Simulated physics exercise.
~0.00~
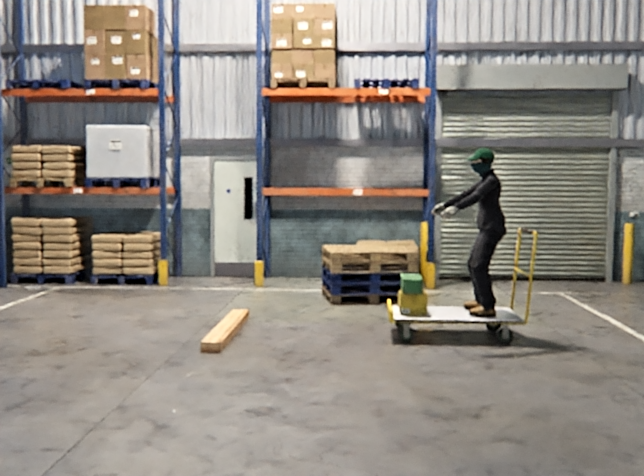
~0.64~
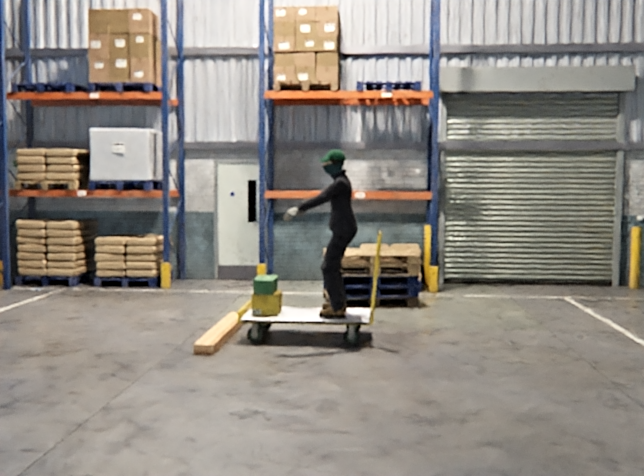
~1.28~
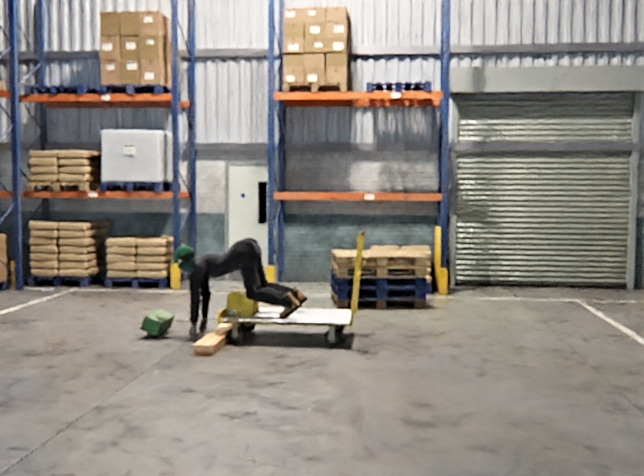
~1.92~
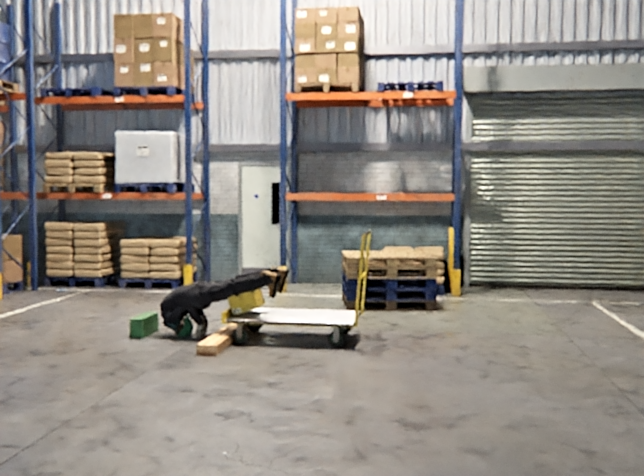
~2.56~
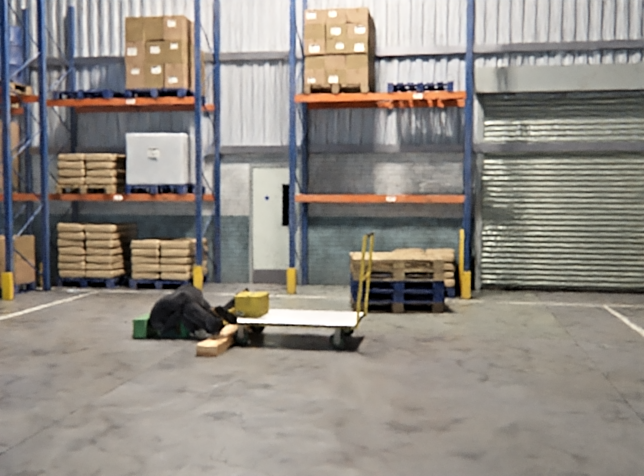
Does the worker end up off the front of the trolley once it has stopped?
Yes, the worker goes over the front edge and ends in a heap on the floor, with the hips beyond the trolley's front rim.
